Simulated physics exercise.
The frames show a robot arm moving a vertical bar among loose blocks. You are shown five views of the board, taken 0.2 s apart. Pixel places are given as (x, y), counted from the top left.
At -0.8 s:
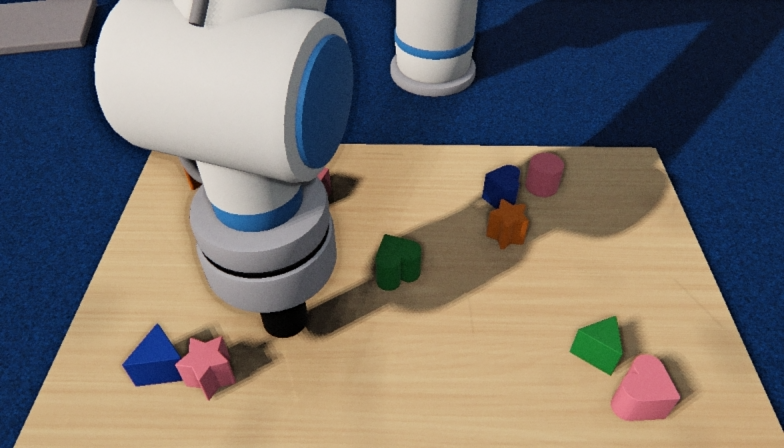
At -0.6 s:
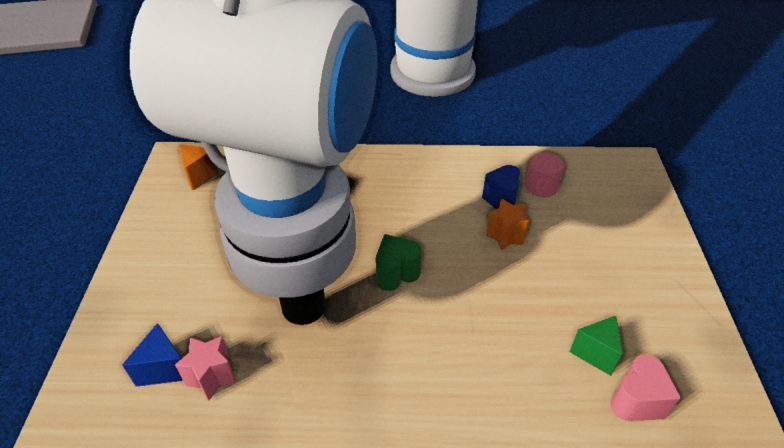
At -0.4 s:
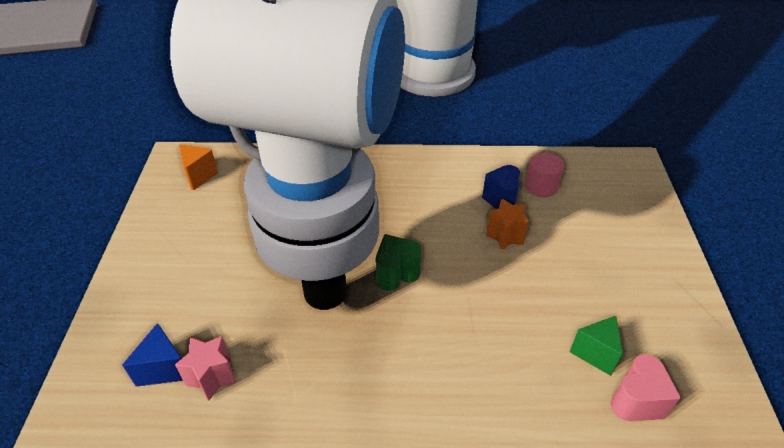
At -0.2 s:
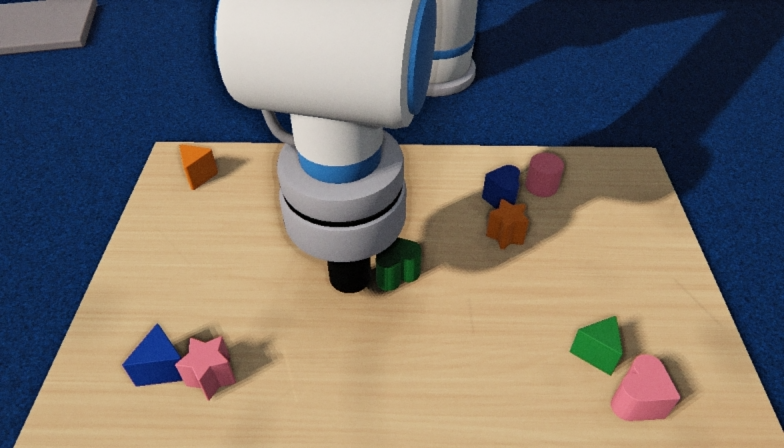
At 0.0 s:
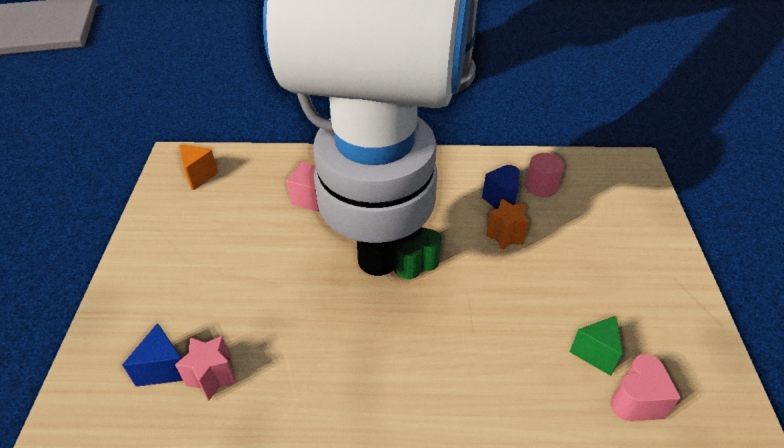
On a wooden board scattered with colored blocks, a white robot arm moves its black vertical bar right and slightly away from the viewer, reaching the green heart block and nudging it a short way right while the other blocks stay still.
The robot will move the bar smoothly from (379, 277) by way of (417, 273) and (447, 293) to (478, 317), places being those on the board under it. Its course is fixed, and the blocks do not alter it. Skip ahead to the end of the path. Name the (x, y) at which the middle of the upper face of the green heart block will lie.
I'd guess (451, 231).
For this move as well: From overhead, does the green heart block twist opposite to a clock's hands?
It seems so.
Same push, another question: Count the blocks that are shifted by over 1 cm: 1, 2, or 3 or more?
The answer is one block, counting only moves over 1 cm.
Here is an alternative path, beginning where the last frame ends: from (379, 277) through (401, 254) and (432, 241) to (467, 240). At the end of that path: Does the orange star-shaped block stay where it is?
Final answer: No.
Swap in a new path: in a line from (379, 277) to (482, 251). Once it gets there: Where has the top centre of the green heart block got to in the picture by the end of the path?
Top centre: (489, 202).
What follows on the original path. One third of the way, bar at (419, 257); green heart block at (447, 229), turned 35° anticlockwise.
Two thirds of the way, bar at (449, 276); green heart block at (451, 231), turned 55° anticlockwise.
At the end, bar at (481, 300); green heart block at (451, 231), turned 55° anticlockwise.
